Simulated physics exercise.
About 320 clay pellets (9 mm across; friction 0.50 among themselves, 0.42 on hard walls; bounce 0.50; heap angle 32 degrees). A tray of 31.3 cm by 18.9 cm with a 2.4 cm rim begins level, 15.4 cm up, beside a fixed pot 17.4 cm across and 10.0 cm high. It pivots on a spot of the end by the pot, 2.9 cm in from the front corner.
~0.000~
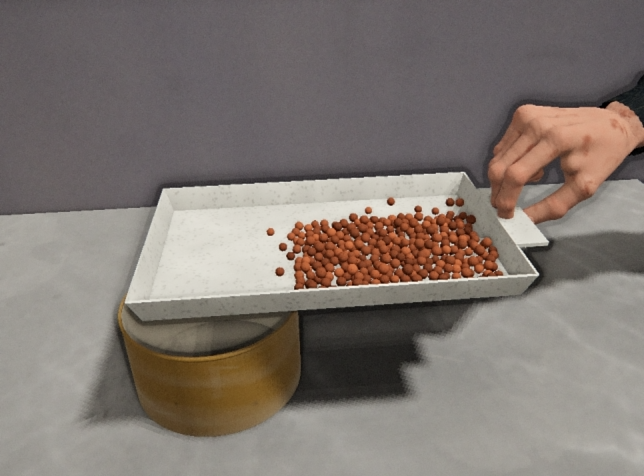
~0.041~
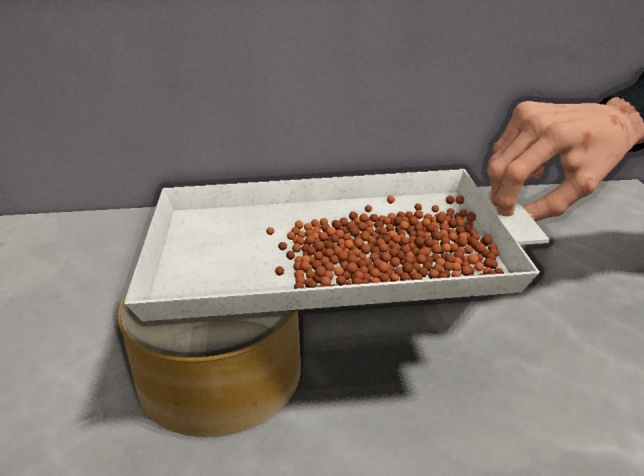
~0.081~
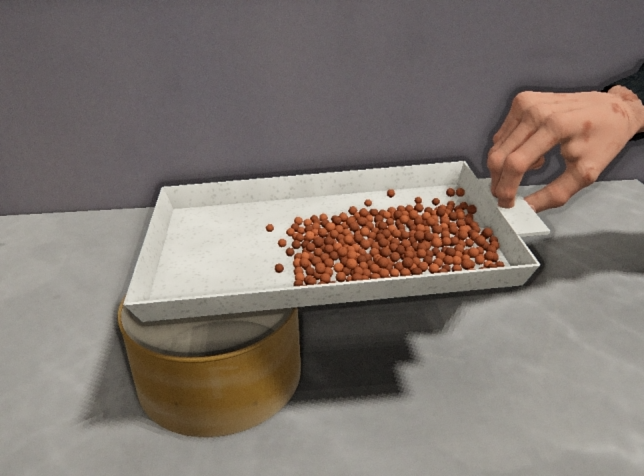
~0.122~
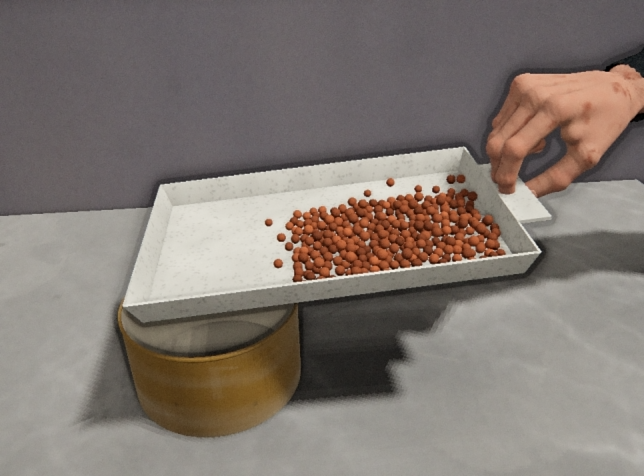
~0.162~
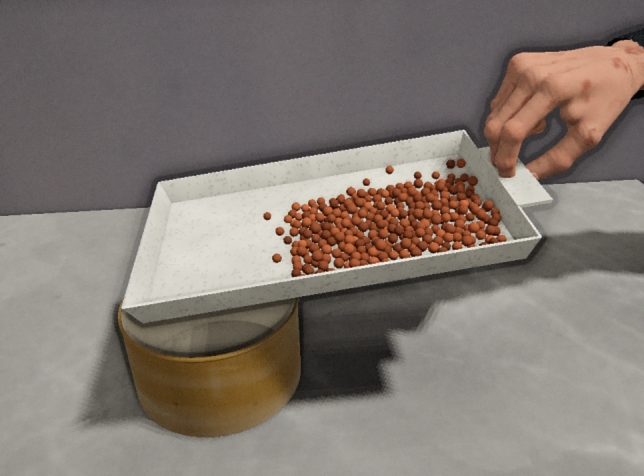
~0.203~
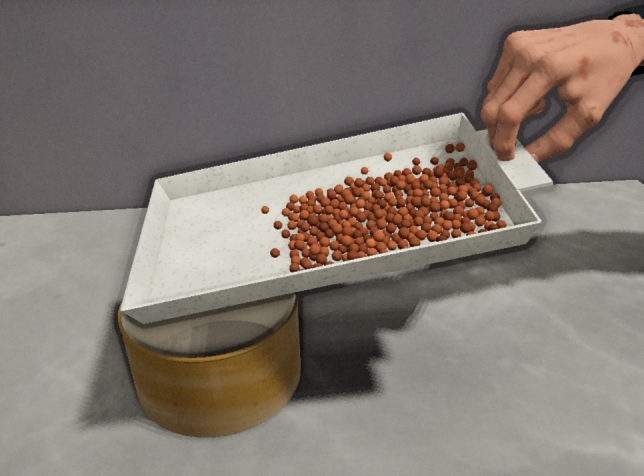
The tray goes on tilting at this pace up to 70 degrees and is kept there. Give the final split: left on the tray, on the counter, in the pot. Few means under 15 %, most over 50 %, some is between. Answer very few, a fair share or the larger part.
Tray a fair share, counter the larger part, pot very few.
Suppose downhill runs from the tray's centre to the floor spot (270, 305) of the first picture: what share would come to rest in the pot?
About 0 per cent.
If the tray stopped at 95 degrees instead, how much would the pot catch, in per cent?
It would be near 0 per cent.
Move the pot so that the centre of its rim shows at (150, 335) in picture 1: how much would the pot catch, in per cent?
About 45 per cent.
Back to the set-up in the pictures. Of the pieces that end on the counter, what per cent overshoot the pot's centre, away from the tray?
Roughly 100 per cent.
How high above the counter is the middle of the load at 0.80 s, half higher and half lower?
Some 20 cm.
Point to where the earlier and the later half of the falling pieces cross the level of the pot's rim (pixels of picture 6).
At about (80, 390), then at (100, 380).
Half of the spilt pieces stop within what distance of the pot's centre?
Some 20 cm.
After 0.56 s, tilt 40 degrees; the tray holds 100 %, the pot 0 %.
After 0.80 s, tilt 59 degrees; the tray holds 95 %, the pot 0 %.
After 1.15 s, tilt 70 degrees; the tray holds 40 %, the pot 0 %.
In the end, at 2.1 s, tray 30 %, counter 70 %, pot 0 %.
